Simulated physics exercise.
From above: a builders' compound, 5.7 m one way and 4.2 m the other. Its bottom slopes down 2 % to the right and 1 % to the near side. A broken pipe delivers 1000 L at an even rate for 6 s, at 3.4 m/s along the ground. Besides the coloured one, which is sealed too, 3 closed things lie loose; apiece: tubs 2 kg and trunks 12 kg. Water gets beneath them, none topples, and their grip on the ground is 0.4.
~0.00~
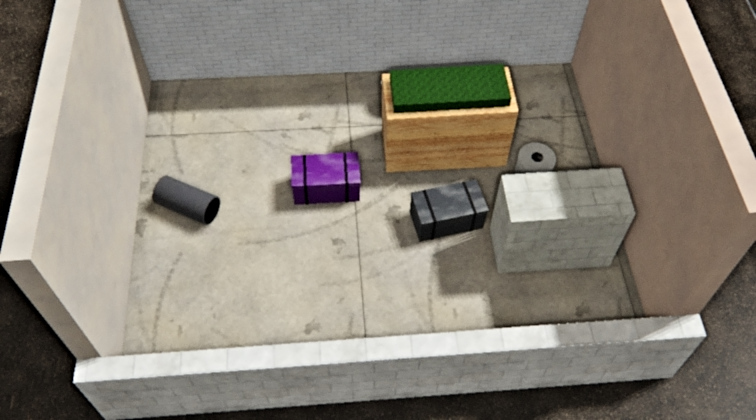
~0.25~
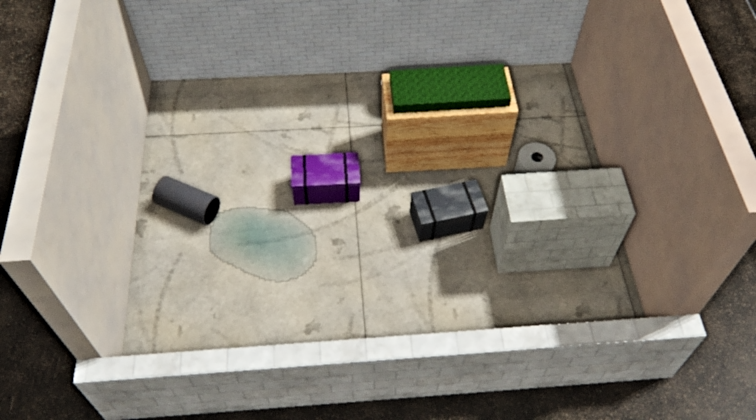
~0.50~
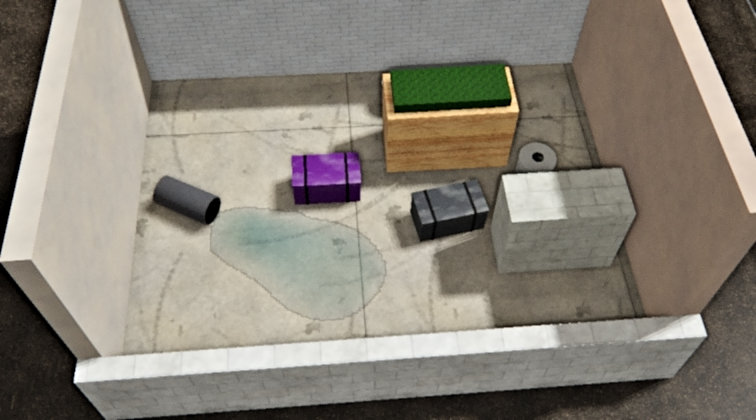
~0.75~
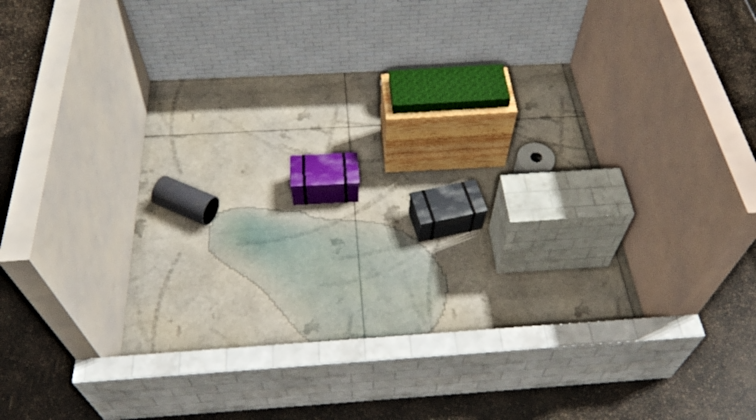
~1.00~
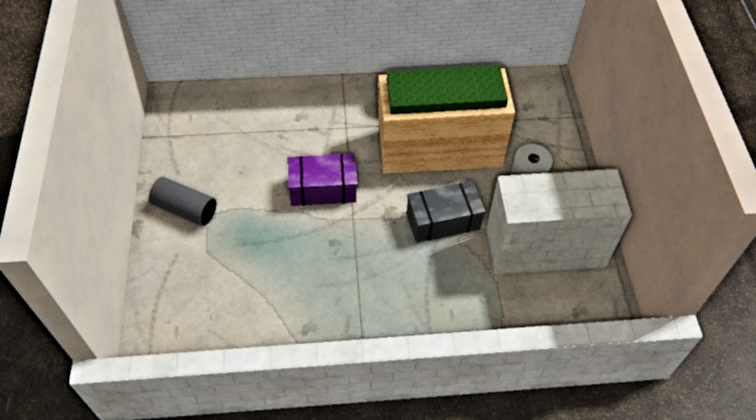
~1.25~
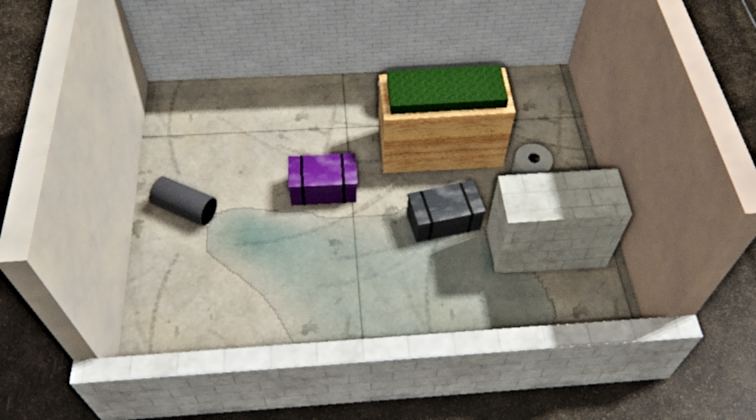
Water flows from the grey pipe at the left of a walled compound and forms a small bluish pool on the bare ground. The pool spreads right and toward the near wall, passes in front of the purple trunk, then reaches the dark trunk and the pale block, while the trunks stay put.
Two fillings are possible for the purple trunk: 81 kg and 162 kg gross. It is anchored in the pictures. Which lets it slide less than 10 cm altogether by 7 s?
Verdict: The lower weight is enough.
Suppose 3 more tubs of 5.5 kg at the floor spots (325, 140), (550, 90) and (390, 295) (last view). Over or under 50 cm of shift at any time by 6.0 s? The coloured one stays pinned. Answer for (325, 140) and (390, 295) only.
In turn: Short of it, over.
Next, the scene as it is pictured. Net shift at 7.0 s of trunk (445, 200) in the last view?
In that order: 50 cm.
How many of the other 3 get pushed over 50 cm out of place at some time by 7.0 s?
I count 2.
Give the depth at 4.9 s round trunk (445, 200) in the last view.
Roughly 3 cm.
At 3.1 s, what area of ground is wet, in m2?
Roughly 8.5 m2.
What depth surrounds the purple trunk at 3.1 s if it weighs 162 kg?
Roughly 0 cm.
After 1.8 s the purple trunk would be 0 cm from its start with 81 kg and 0 cm from its start with 162 kg; 0 cm of water round it then.
After 3.1 s the purple trunk would be 0 cm from its start with 81 kg and 0 cm from its start with 162 kg; 0 cm of water round it then.
After 4.9 s the purple trunk would be 0 cm from its start with 81 kg and 0 cm from its start with 162 kg; 0 cm of water round it then.
After 7.0 s the purple trunk would be 0 cm from its start with 81 kg and 0 cm from its start with 162 kg; 0 cm of water round it then.
